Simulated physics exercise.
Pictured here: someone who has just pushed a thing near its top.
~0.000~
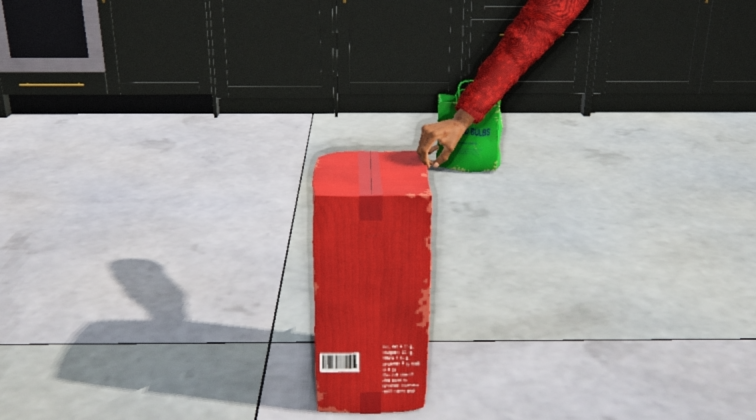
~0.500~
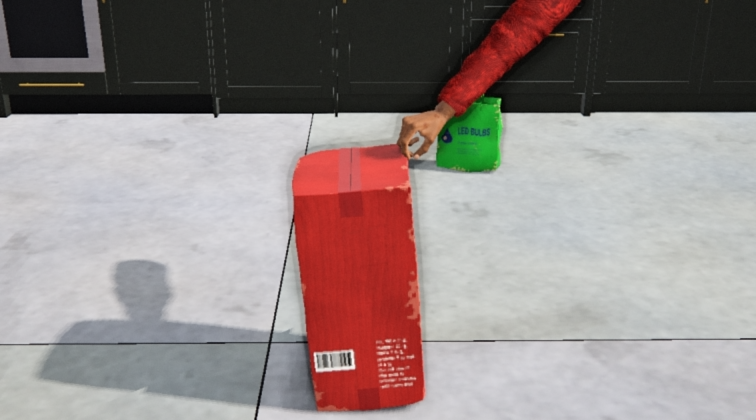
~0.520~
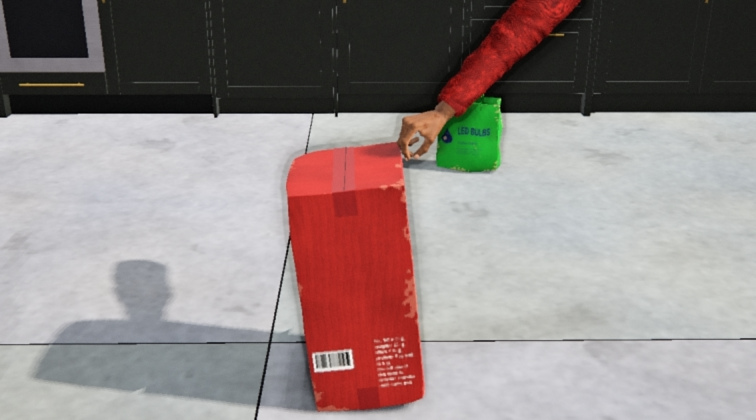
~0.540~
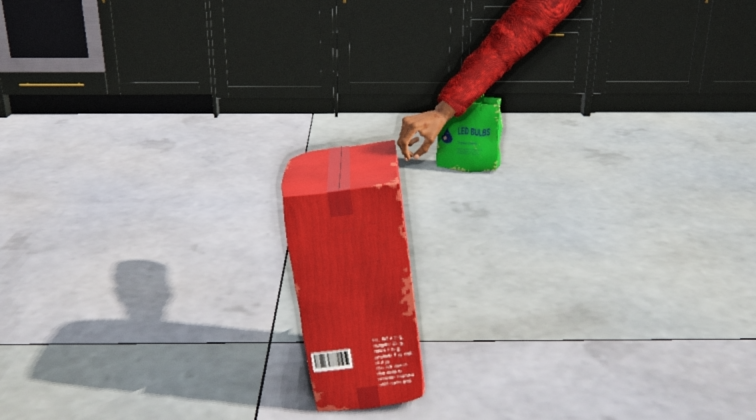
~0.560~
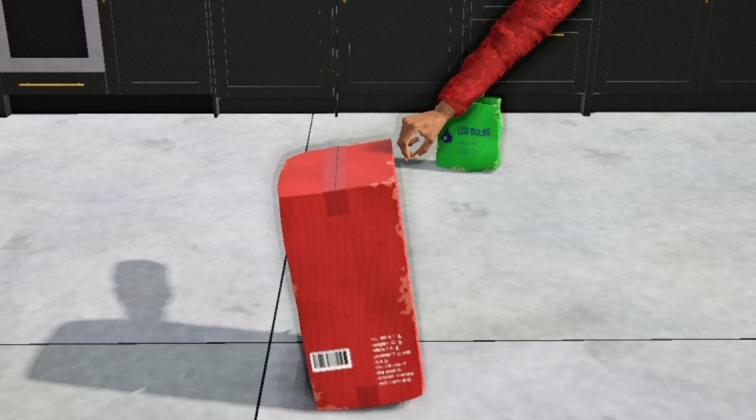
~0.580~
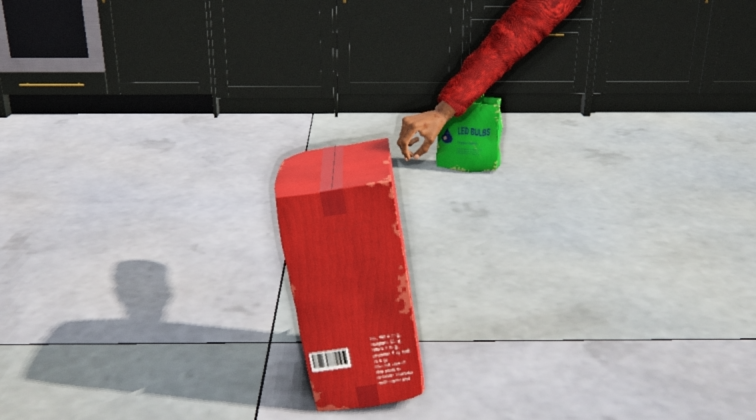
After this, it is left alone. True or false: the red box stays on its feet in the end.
True.
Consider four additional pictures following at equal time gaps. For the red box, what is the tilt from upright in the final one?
Roughly 10° from upright.
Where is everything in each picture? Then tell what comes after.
In the first frame, red box (371, 279) upright.
In the second frame, red box (361, 276) 5° off upright.
In the third frame, red box (359, 275) 6° off upright.
In the fourth frame, red box (356, 275) 7° off upright.
In the fifth frame, red box (354, 274) 8° off upright.
In the sixth frame, red box (353, 273) 9° off upright.
Around 0.84 s, red box upright near (368, 278).
Finally (1.7 s), the red box rocks back upright, near (371, 280).
